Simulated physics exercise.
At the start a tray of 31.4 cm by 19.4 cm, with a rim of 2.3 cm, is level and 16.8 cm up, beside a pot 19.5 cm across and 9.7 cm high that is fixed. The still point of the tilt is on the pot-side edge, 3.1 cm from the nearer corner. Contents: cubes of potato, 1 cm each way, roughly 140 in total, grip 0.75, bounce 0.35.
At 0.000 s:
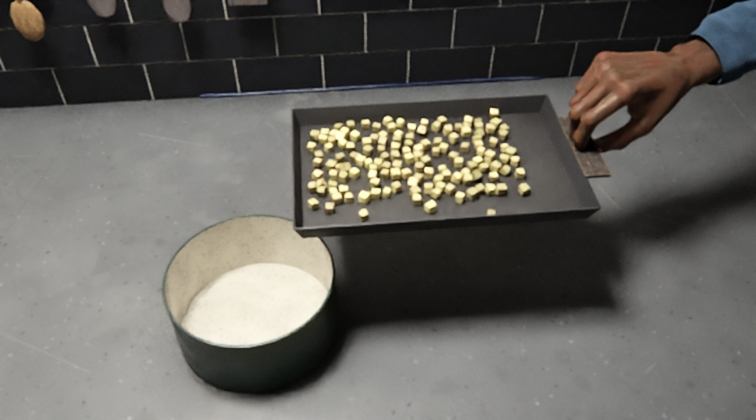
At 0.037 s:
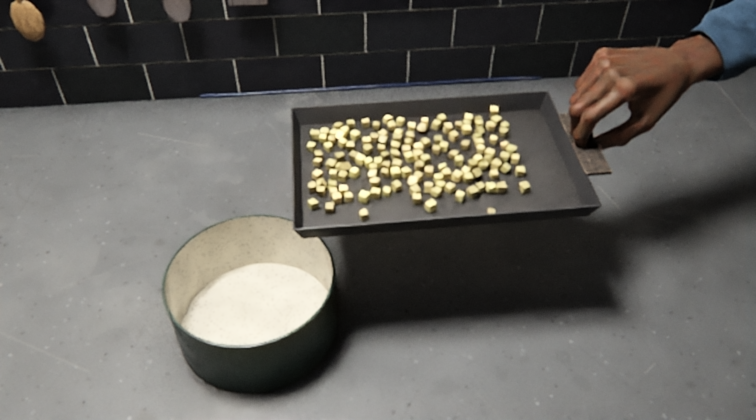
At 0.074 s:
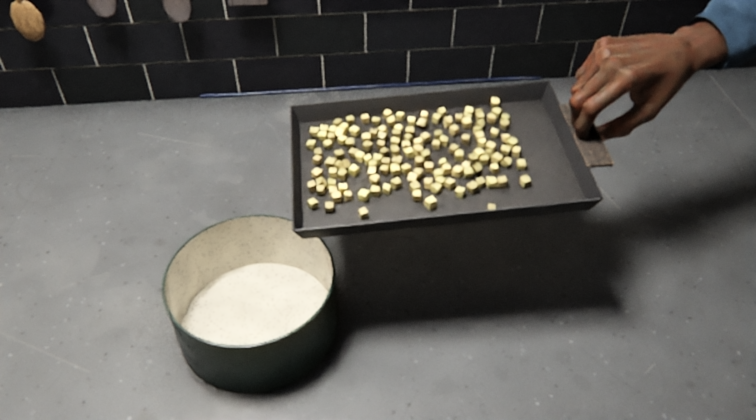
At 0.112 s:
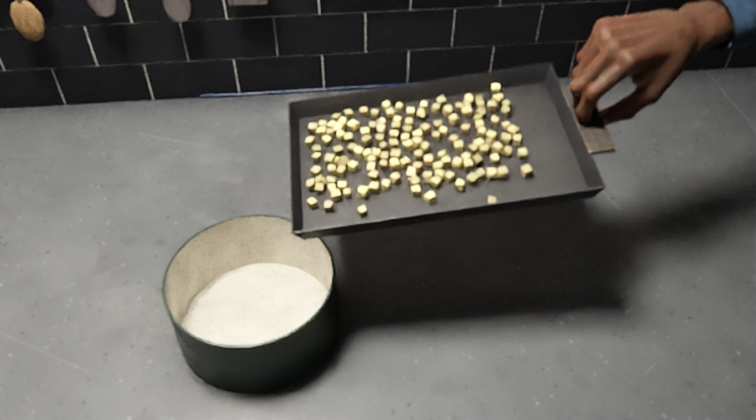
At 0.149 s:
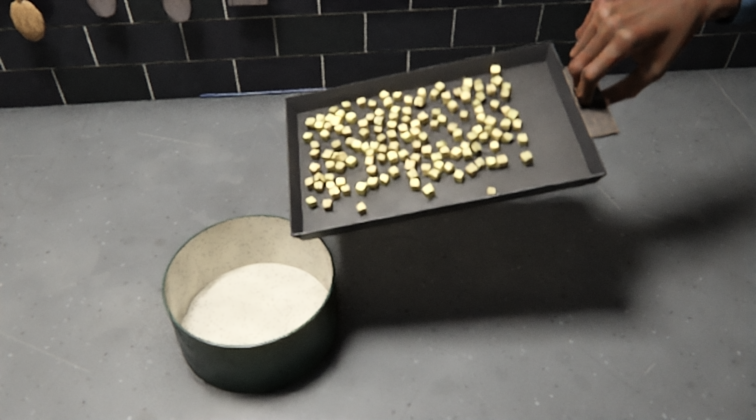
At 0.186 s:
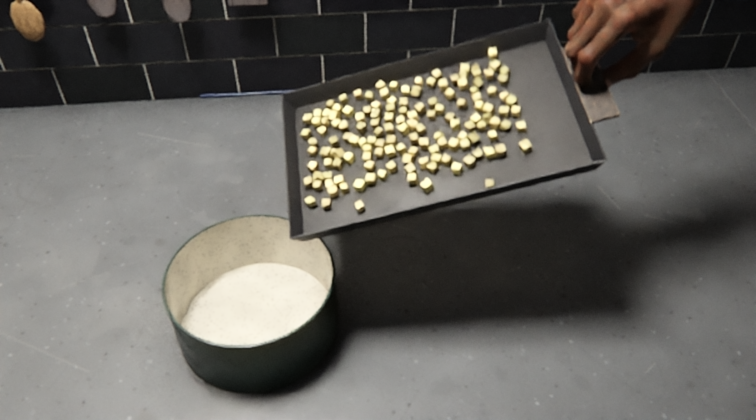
A hand held a dark tray scattered with small pale yellow cubes over a gray counter, then raised its right side steadily, slanting it down to the left beside a round green pot.
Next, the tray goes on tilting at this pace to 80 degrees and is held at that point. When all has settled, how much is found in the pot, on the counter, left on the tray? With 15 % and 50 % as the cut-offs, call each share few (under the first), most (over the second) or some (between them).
My estimate: Pot: Most, counter: Few, left on the tray: Few.
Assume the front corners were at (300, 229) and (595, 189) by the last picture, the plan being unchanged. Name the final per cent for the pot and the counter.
Pot 65, counter 35.
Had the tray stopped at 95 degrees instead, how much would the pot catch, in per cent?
100 percent.
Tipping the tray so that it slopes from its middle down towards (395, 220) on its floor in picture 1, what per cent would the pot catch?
I'd say close to 60 %.
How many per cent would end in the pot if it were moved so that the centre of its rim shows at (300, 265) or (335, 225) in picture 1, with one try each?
75 % and 0 %.
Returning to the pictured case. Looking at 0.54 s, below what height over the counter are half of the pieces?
Roughly 24 centimetres, more or less.
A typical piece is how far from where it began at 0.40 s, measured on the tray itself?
About 1 cm.
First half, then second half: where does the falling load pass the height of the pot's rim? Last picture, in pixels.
Roughly (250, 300) to start, and after that (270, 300).
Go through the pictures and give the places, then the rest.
The first frame shows tray tilt 0 degrees, front corners at (301, 223) and (591, 203); middle of the pieces at (409, 159); pot at (249, 275).
The second frame shows tray tilt 1 degrees, front corners at (301, 223) and (592, 201); middle of the pieces at (409, 157).
The third frame shows tray tilt 3 degrees, front corners at (300, 224) and (593, 194), lowest corner left front; middle of the pieces at (409, 153).
The fourth frame shows tray tilt 8 degrees, front corners at (299, 226) and (595, 183), lowest corner left front; middle of the pieces at (408, 146).
The fifth frame shows tray tilt 13 degrees, front corners at (298, 228) and (597, 169), lowest corner left front; middle of the pieces at (407, 137).
The sixth frame shows tray tilt 19 degrees, front corners at (297, 230) and (596, 156), lowest corner left front; middle of the pieces at (404, 129); pot at (249, 275). Its pace works out near 150 degrees a second.
After 0.40 s, tilt 51 degrees; the tray holds 100 %, the pot 0 %.
After 0.54 s, tilt 72 degrees; the tray holds 100 %, the pot 0 %.
Then, at 0.80 s, tilt 80 degrees; the tray holds 10 %, the pot 80 %.
By 1.9 s all is still; pot 90 %, counter 5 %, tray 5 %.
